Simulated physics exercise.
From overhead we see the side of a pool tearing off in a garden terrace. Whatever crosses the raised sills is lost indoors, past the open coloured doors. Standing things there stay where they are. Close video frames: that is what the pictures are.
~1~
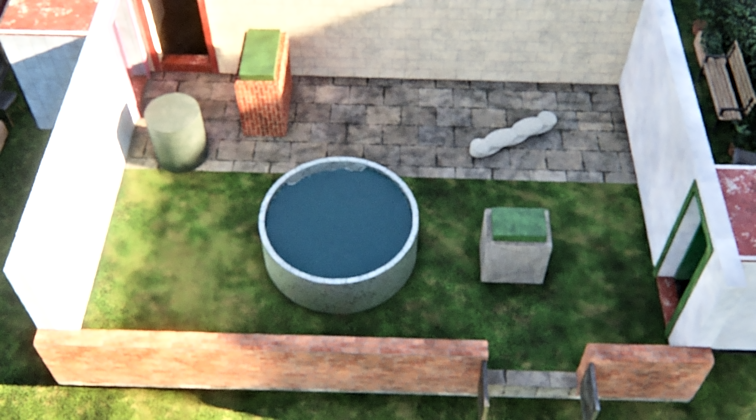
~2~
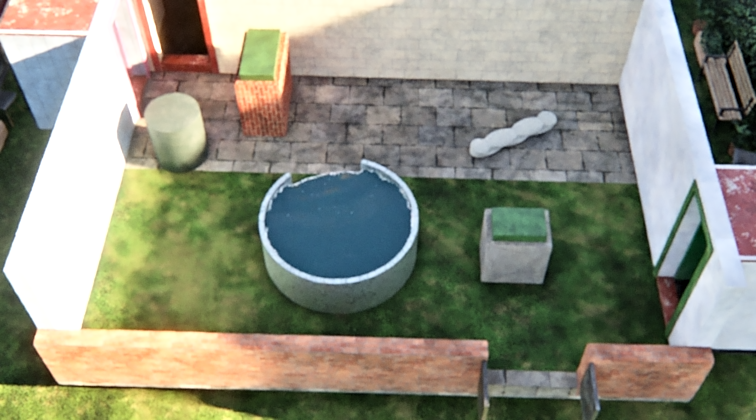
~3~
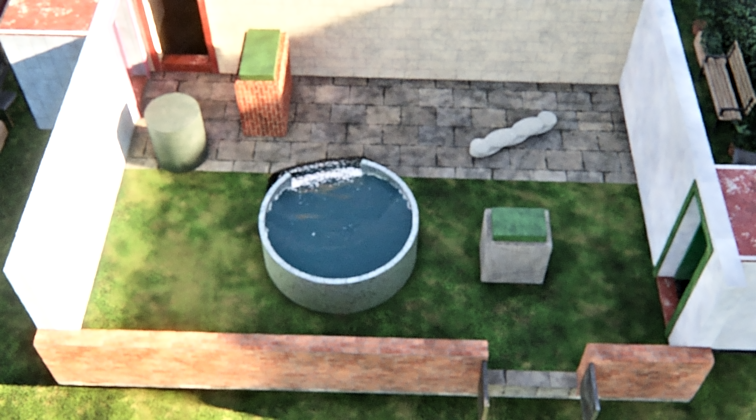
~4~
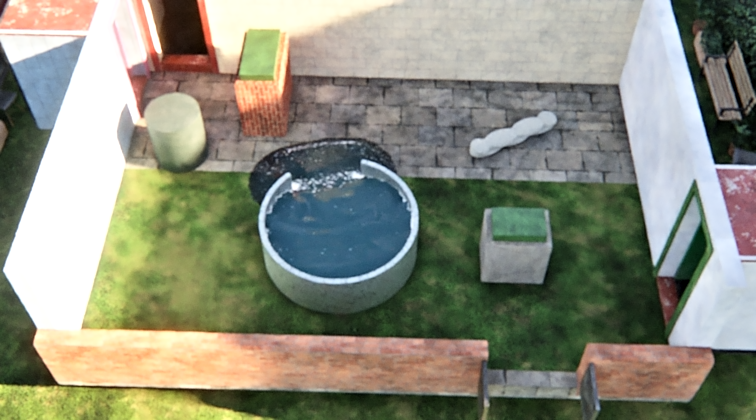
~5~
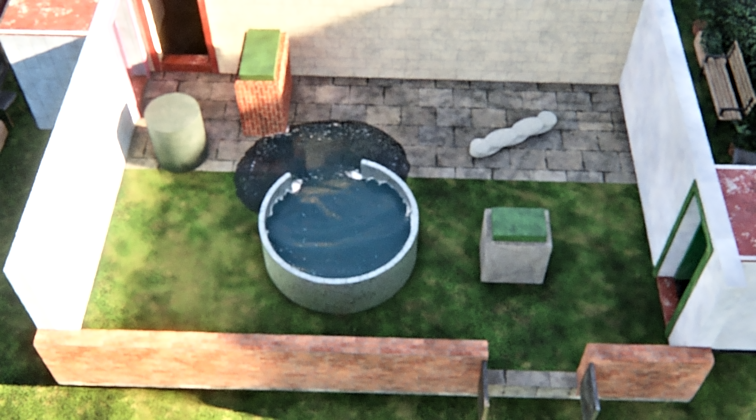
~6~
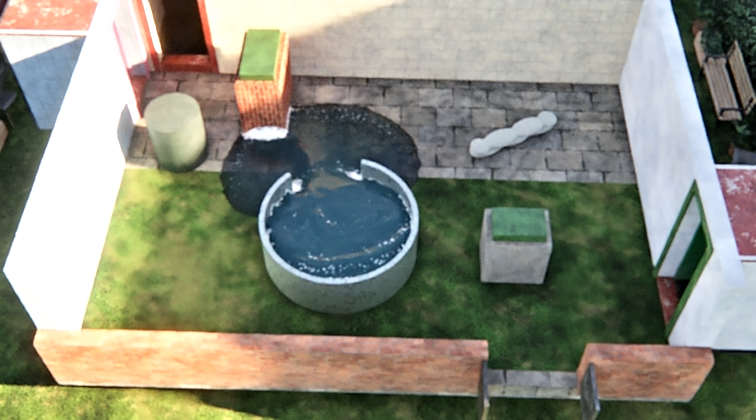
Water pours through a gap in the round tank's far side and spreads across the paving.
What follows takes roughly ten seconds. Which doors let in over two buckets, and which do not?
Here is how it goes: The pink door does, the red door does not, the green door does not.
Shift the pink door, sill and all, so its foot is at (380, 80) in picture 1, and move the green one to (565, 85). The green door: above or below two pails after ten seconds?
Result - green door crosses the line.
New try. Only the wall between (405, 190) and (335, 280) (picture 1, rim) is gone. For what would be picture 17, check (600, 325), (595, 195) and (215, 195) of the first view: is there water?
The three spots, in order, are inundated, inundated and spared.
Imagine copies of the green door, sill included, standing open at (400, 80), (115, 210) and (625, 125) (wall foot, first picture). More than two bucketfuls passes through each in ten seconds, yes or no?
One, ends up above; two, ends up below; three, ends up above.
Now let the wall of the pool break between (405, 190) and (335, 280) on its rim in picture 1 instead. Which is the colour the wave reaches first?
My pick is the green one.
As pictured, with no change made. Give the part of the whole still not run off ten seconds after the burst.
Some 98 parts in a hundred have not run off.
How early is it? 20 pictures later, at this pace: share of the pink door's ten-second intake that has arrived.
Roughly 65 percent.
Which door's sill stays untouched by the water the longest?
It's the green door.
A moment on, water covers 20 % of the floor; the pink door not reached, the red door not reached, the green door not reached.
Next, water covers 30 % of the floor; the pink door wet at the sill, nothing in, the red door wet at the sill, nothing in, the green door not reached.
Then, water covers 45 % of the floor; the pink door over two buckets in, the red door under two buckets in, the green door not reached.
Later, water covers 75 % of the floor; the pink door over two buckets in, the red door under two buckets in, the green door not reached.
In the end, water covers 95 % of the floor; the pink door over two buckets in, the red door under two buckets in, the green door wet at the sill, nothing in.
